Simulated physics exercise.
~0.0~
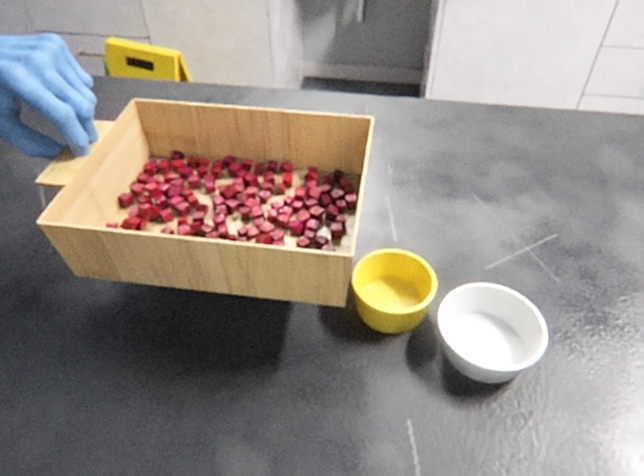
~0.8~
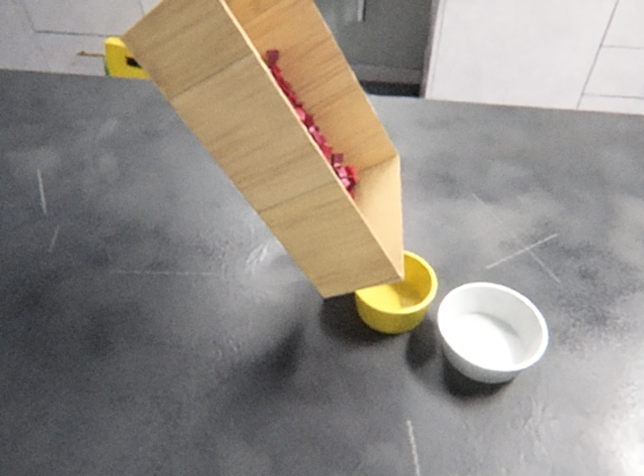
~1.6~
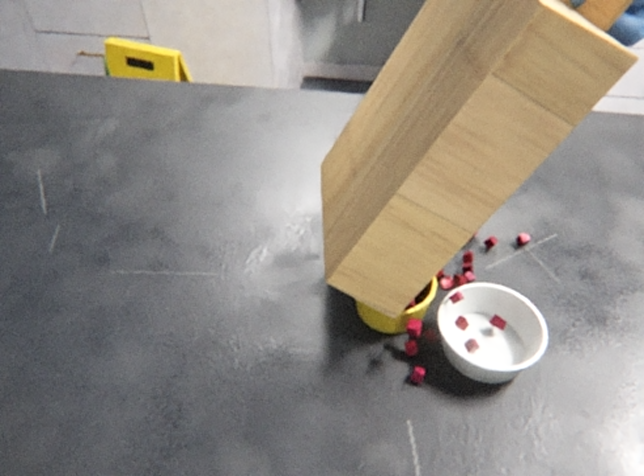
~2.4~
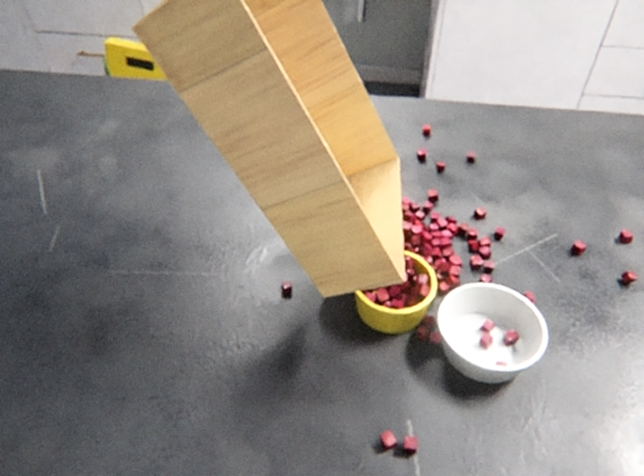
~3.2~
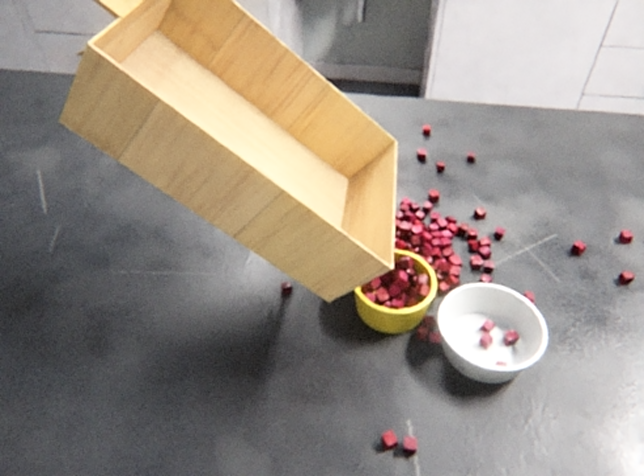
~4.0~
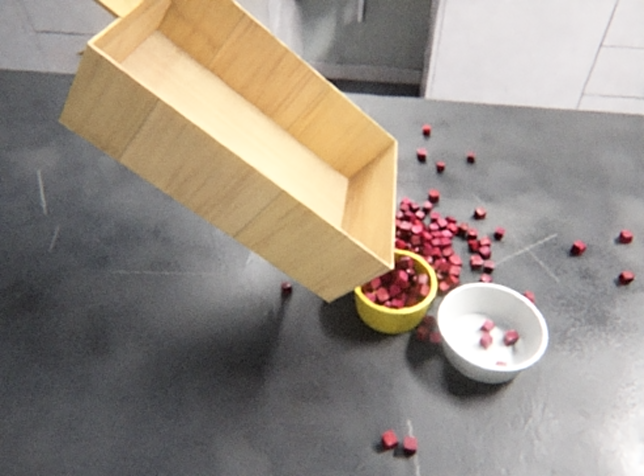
A wooden tray tips red cubes into a yellow dish, but most scatter outside.
